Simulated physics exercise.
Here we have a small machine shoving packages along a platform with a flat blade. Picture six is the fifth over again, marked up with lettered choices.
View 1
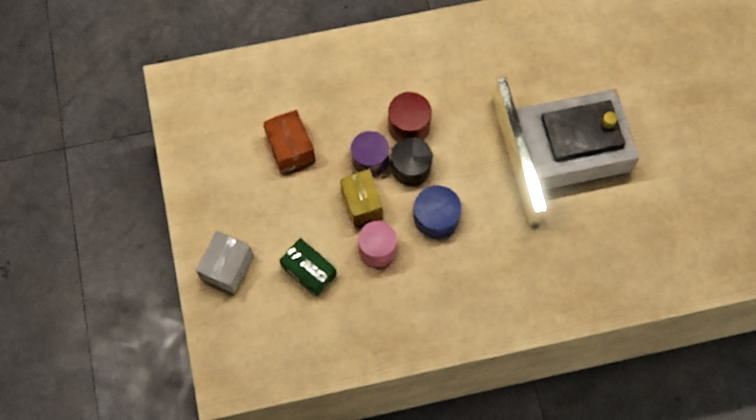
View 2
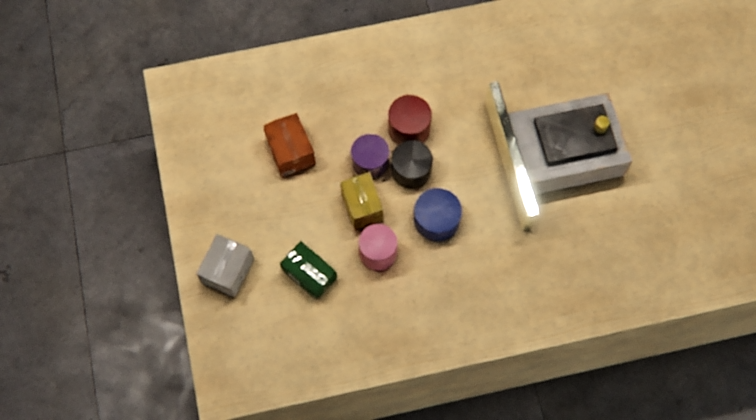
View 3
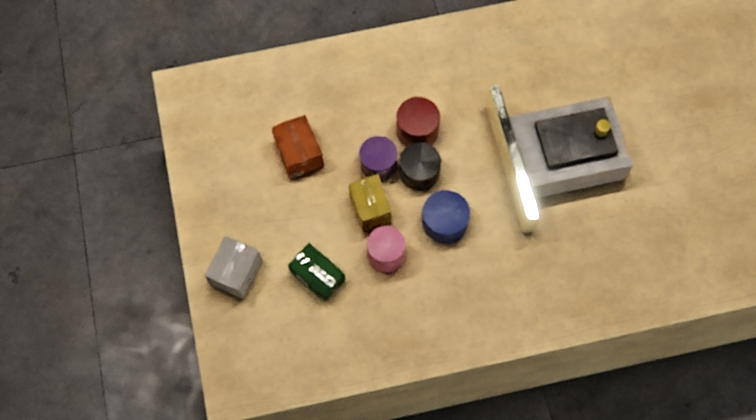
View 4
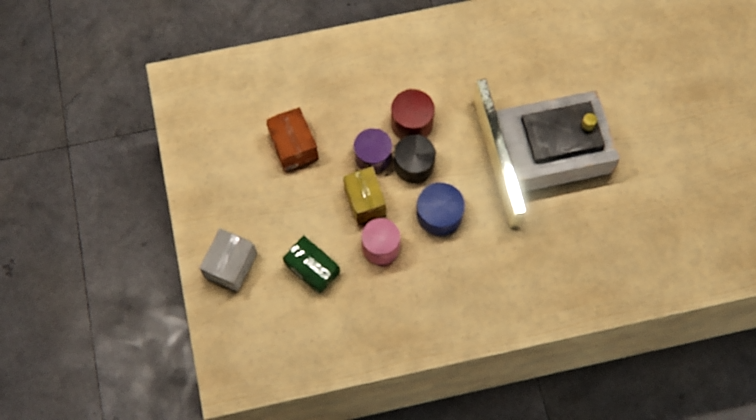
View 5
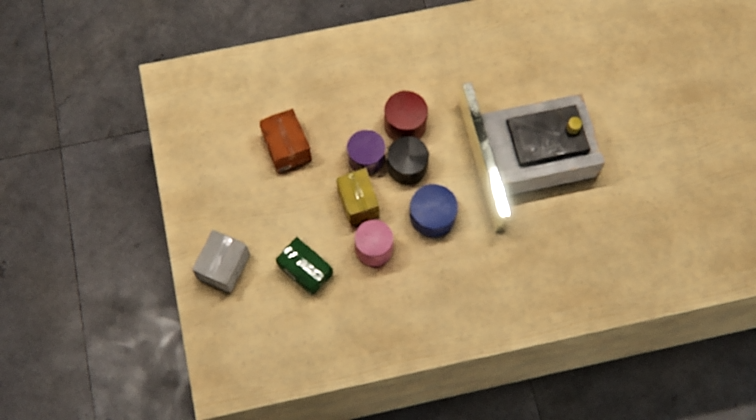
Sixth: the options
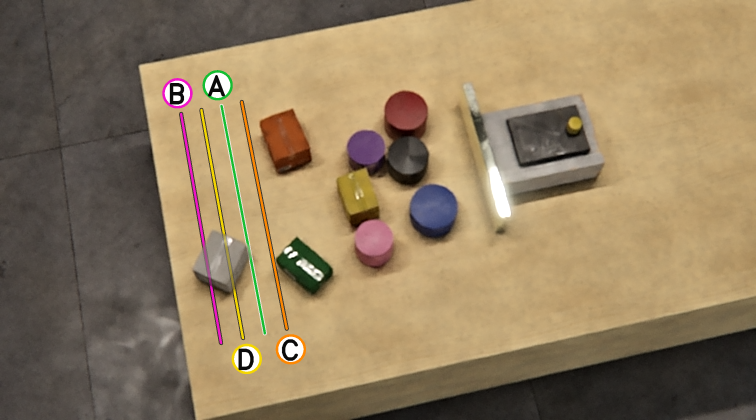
The clip opens on a wooden platform with boxes and round containers grouped left of a small gray machine with a flat upright blade. The machine creeps a short way left, narrowing the gap between its blade and the nearest containers, while the items stay in place on the platform, untouched.
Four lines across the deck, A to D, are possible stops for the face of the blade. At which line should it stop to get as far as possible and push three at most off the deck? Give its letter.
Stop at B.
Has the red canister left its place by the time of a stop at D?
Yes.
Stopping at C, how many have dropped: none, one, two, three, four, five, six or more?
By then, none.
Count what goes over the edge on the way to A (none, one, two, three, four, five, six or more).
The count is none.
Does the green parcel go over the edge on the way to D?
No.
On the marked copy, A at (242, 215); B at (200, 224); C at (263, 211); D at (221, 219).
Following B. Soon after the start, robot (442, 157); pink canister (351, 262); red canister (343, 126).
Later, robot (340, 178); white parcel (215, 267); yellow box (221, 218).
In the end, robot (258, 195); yellow box over the edge; white parcel over the edge; two fallen.
As for the rest, A is within the limit but short; C is within the limit but short; D is within the limit but short.
